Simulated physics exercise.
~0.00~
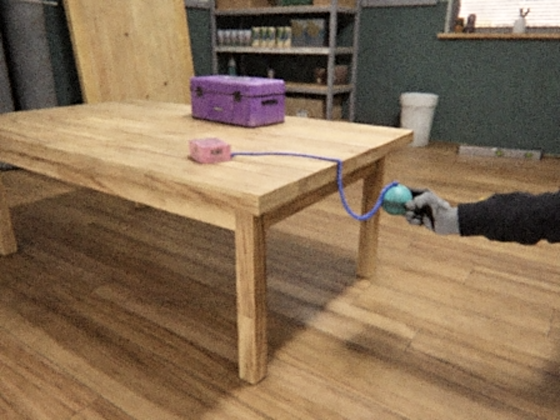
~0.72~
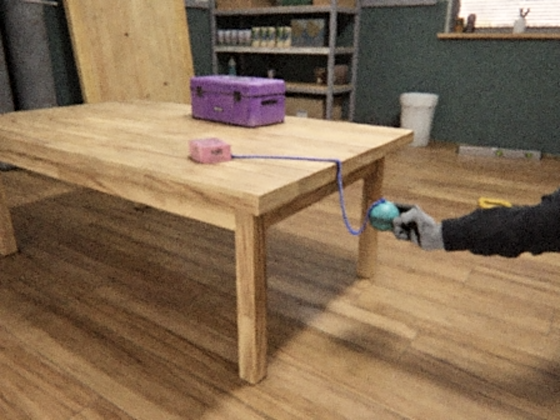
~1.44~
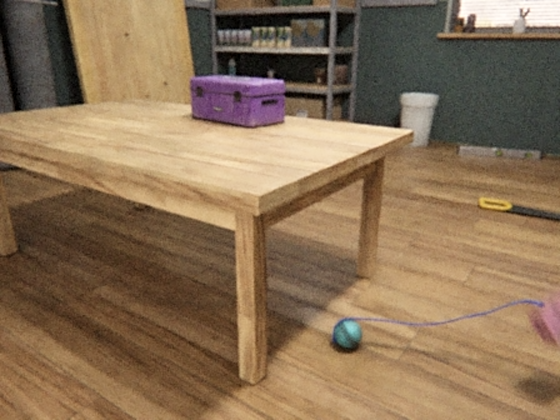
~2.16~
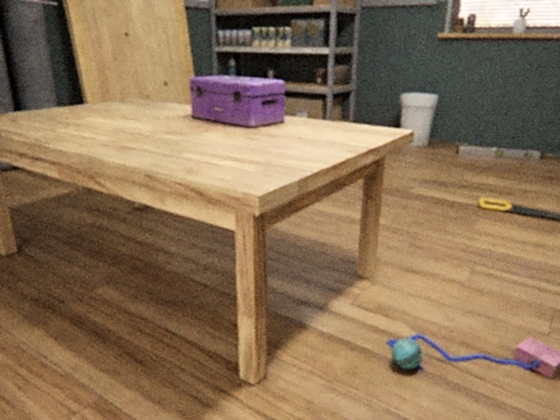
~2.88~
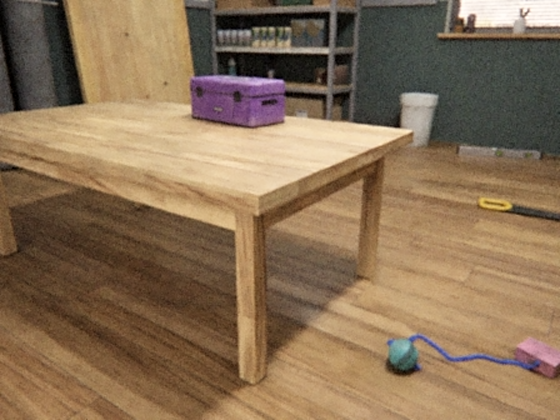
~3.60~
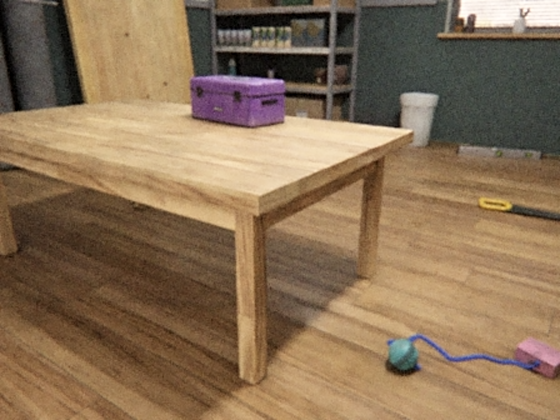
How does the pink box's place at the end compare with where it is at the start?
At the start the pink box sits on the tabletop in front of the purple toolbox, but at the end it lies on the floor to the right of the table, near the lower right corner of the view.
